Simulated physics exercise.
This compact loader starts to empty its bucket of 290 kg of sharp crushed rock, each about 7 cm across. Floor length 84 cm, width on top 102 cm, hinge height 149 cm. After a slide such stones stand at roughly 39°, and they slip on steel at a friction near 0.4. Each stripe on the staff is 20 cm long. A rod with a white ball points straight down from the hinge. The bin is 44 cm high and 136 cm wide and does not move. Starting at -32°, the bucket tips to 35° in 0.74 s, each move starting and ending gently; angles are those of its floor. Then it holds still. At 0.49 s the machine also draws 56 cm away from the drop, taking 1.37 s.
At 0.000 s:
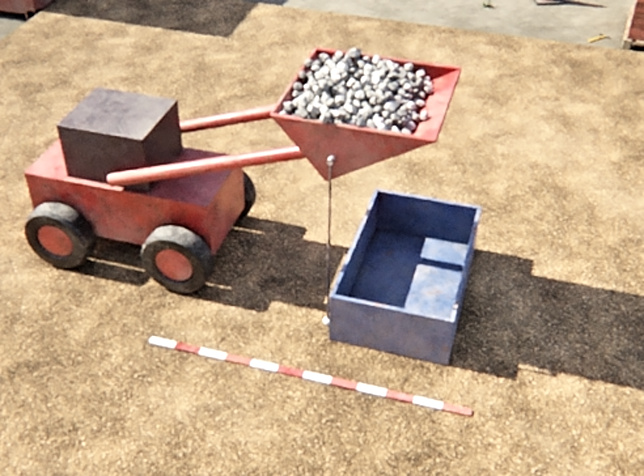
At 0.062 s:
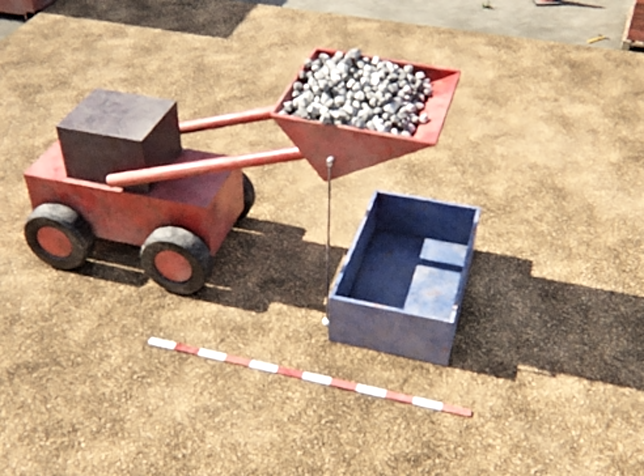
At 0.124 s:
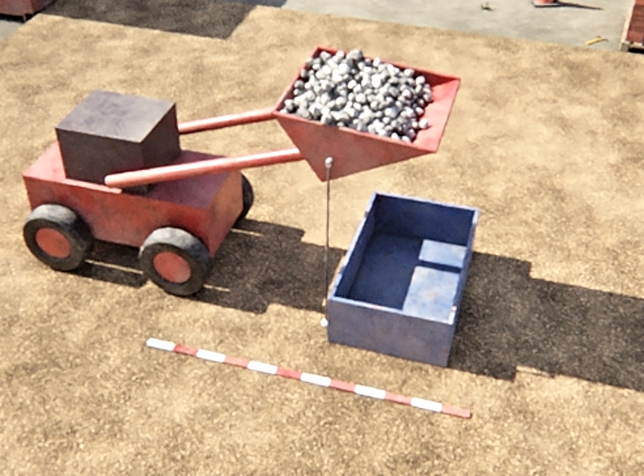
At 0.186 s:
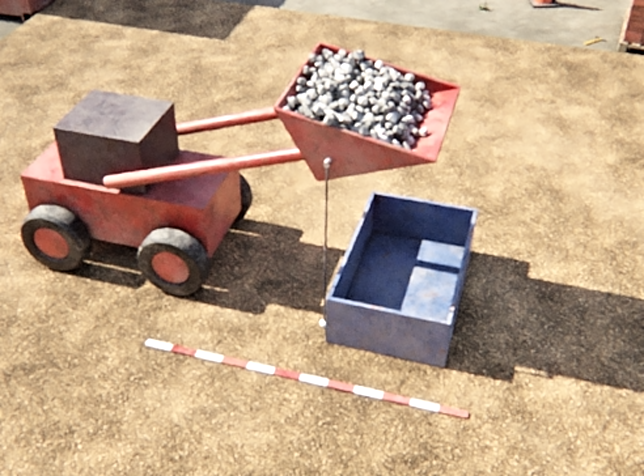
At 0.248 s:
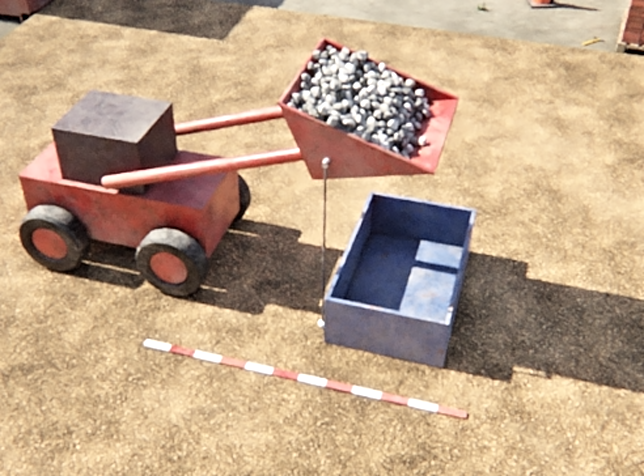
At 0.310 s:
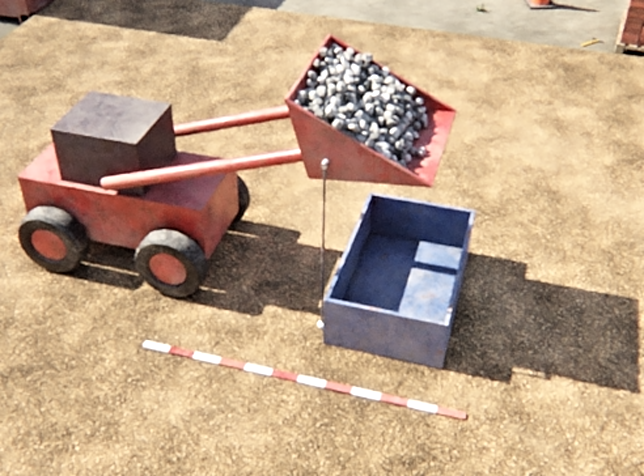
On sunlit, sandy brown ground seen from above at an angle, with a grey paved strip along the top edge, a red four-wheeled loader with a dark box on its body stands at left. Its two arms hold a red bucket of grey stones above and beside an open blue bin, near a red-and-white staff. The bucket steadily tilts down to the right, its stones shifting slightly, while the loader creeps left.
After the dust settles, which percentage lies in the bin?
Roughly 100 per cent ends in the bin.
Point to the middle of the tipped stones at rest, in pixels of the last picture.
Near (414, 285).
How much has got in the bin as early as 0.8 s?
Some 15 per cent.
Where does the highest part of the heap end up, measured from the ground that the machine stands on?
Some 36 cm above that level.
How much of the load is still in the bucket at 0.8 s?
Roughly 85 per cent is still inside.
After 0.6 s the floor is at 24°; 100 % in the bucket; the foremost stones are at (410, 170).
After 0.8 s the floor is at 35°; 83 % in the bucket, 17 % in the bin; the foremost stones are at (433, 222).
After 2.3 s the floor is at 35°; 0 % in the bucket, 98 % in the bin, 2 % beside or beyond the bin; the foremost stones are at (533, 342).
After 4.7 s the floor is at 35°; 0 % in the bucket, 98 % in the bin, 2 % beside or beyond the bin; the foremost stones are at (533, 342).
